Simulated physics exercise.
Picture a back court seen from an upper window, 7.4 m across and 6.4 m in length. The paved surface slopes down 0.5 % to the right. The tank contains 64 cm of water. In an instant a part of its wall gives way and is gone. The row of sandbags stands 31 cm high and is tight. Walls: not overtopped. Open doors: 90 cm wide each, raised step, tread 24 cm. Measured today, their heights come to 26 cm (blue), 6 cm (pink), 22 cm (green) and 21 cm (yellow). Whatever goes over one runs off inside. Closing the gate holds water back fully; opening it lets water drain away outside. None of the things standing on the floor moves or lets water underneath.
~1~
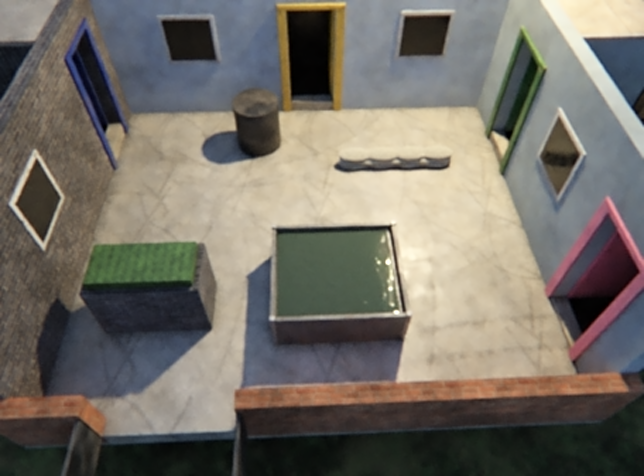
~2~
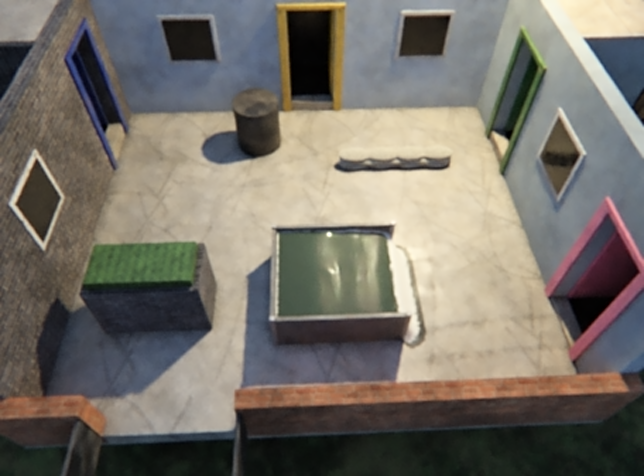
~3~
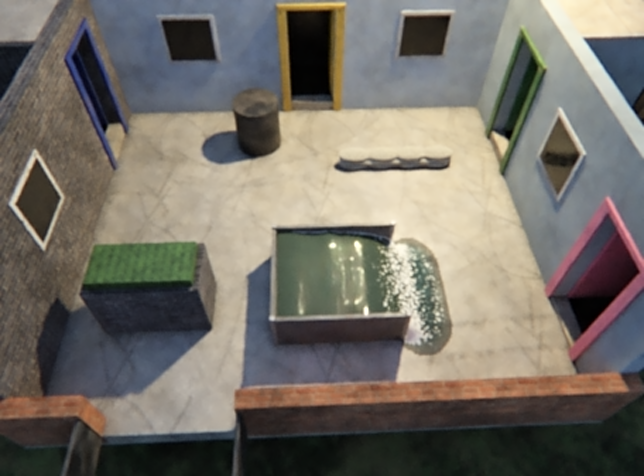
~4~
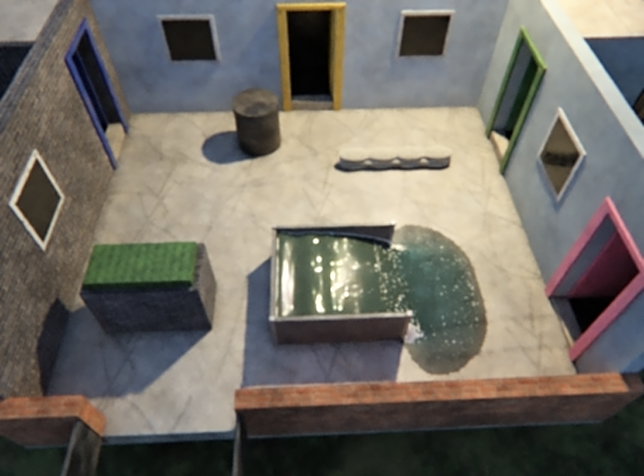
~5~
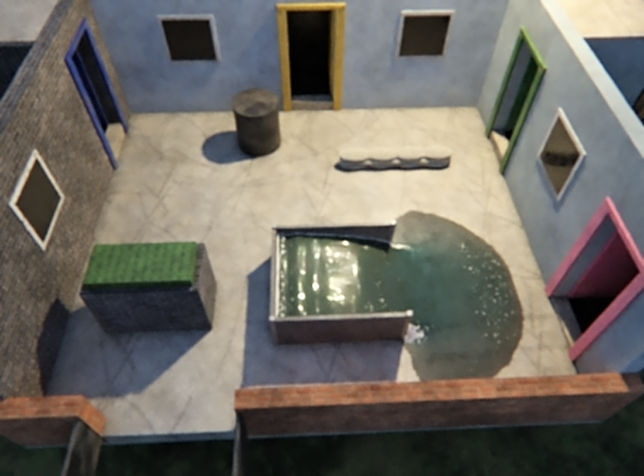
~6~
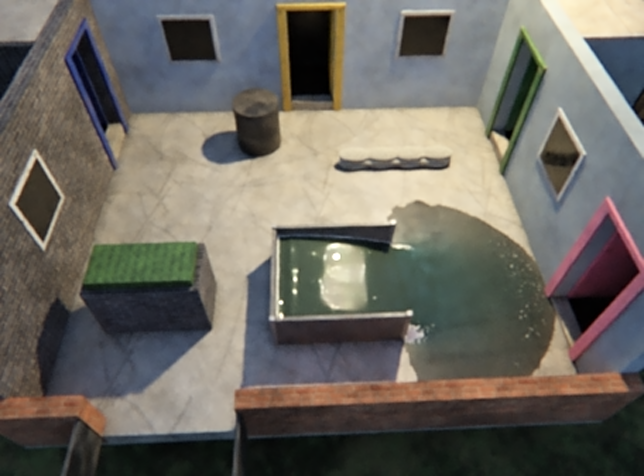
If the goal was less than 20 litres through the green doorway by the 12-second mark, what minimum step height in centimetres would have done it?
A step of about 6 cm would have done it.
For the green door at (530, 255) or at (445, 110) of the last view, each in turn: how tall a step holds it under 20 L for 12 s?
Around 26 and 15 cm respectively.
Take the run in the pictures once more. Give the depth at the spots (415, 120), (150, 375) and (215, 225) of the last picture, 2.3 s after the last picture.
Ordered as asked: 2, 0, 0 cm.
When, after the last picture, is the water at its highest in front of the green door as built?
The depth peaks at about 1.8 seconds.
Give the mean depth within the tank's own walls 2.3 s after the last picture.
Mean depth: Approx. 12 cm.
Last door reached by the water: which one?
Door: Blue.
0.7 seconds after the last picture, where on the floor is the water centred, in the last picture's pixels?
Centre of the water: Approx. (414, 290) px.
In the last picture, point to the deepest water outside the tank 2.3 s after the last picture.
Check close to (478, 109).
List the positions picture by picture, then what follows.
Still water, 64 cm deep, in the tank at (337, 271); the green door at (510, 112) is dry, in the first picture.
The gap is at (395, 283), the front 0.3 m out at (419, 335); the back of the tank holds 64 cm, in the second picture.
The front is at (445, 327), 0.7 m from the gap at (394, 285); 1.2 m2 of floor is wet, 64 cm left at the back, in the third picture.
The front is at (479, 305), 1.3 m from the gap at (394, 286); 2.6 m2 of floor is wet, 61 cm left at the back, in the fourth picture.
The front is at (517, 314), 1.8 m from the gap at (394, 286); 4.2 m2 of floor is wet, 54 cm left at the back, in the fifth picture.
The front is at (548, 302), 2.4 m from the gap at (394, 286); 5.9 m2 of floor is wet, 55 cm left at the back; 1.9 m in a straight line remain to the green door at (510, 112), in the sixth picture.
Then, 0.7 s after the last picture water covers 20 % of the floor, deepest (34 cm) near (542, 276); it has not reached the green door.
Then, 2.3 s after the last picture water covers 30 % of the floor, deepest (26 cm) near (478, 109); 8 cm at the green door, 0 litres in over its 22 cm step.
Then, 11.3 s after the last picture water covers 95 % of the floor, deepest (6 cm) near (490, 143); 5 cm at the green door, 0 litres in over its 22 cm step.
At the green door as built, the water peaked near 10 cm, 1.7 s after the last picture.
Run again over the same 12 s with other heights there, 33 litres in over 5 cm, 15 litres over 6.5 cm. The limit of 20 litres is kept from about 6 cm up.
